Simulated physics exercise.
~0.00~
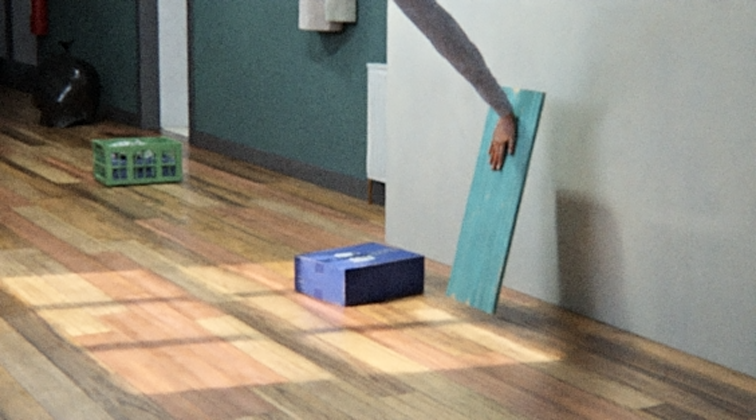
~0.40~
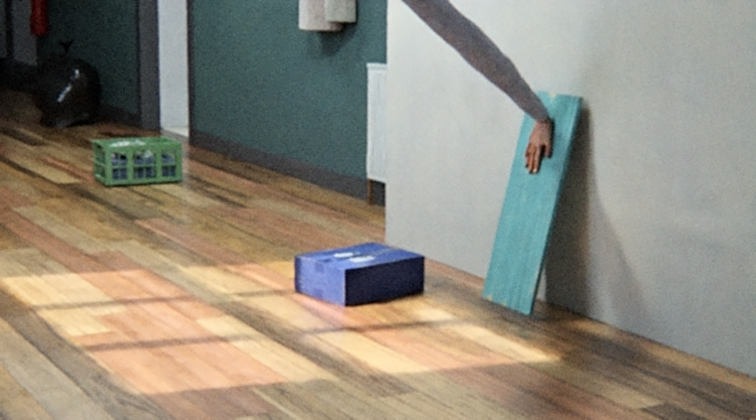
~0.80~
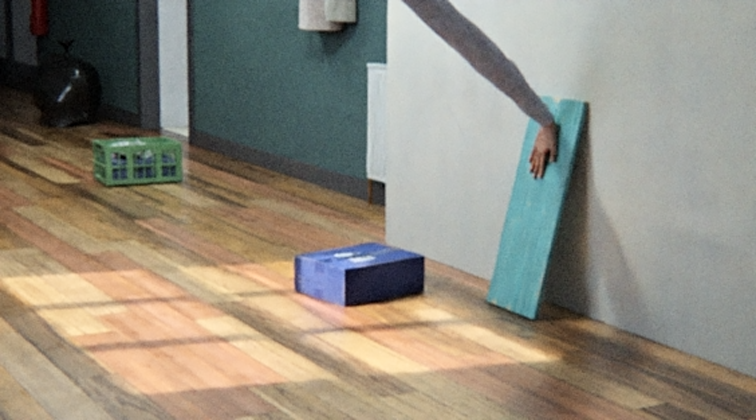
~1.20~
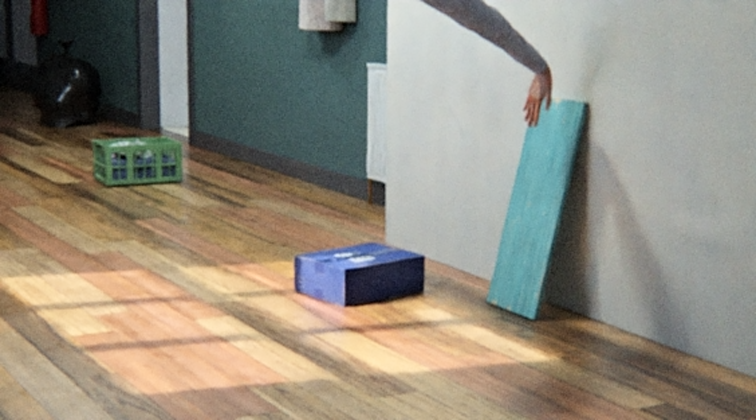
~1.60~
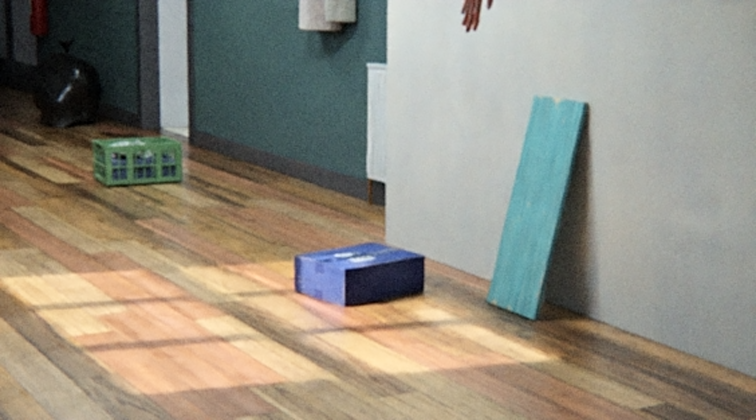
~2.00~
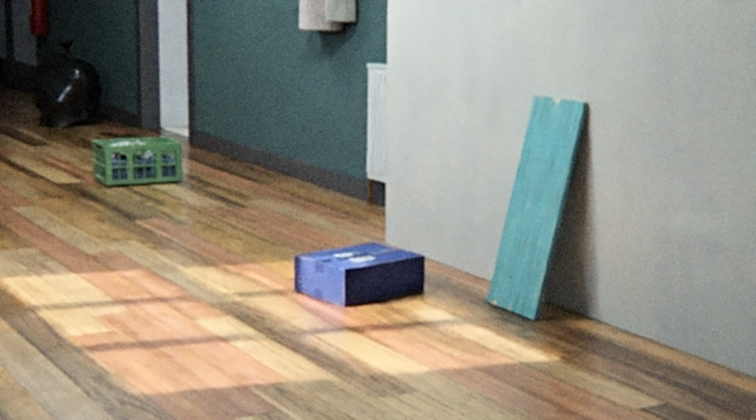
The clip opens on a pale bare wall and a wooden floor patched with sunlight, where a hand holds a turquoise board upright at a slant beside a blue box. A green crate and a dark, rounded object sit farther back. The hand moves the board a short way to the right, then adjusts it slightly until it leans against the wall. The fingers let go of the board near its top, and the arm draws back up and out of view. The board stays leaning, and the blue box remains where it was.
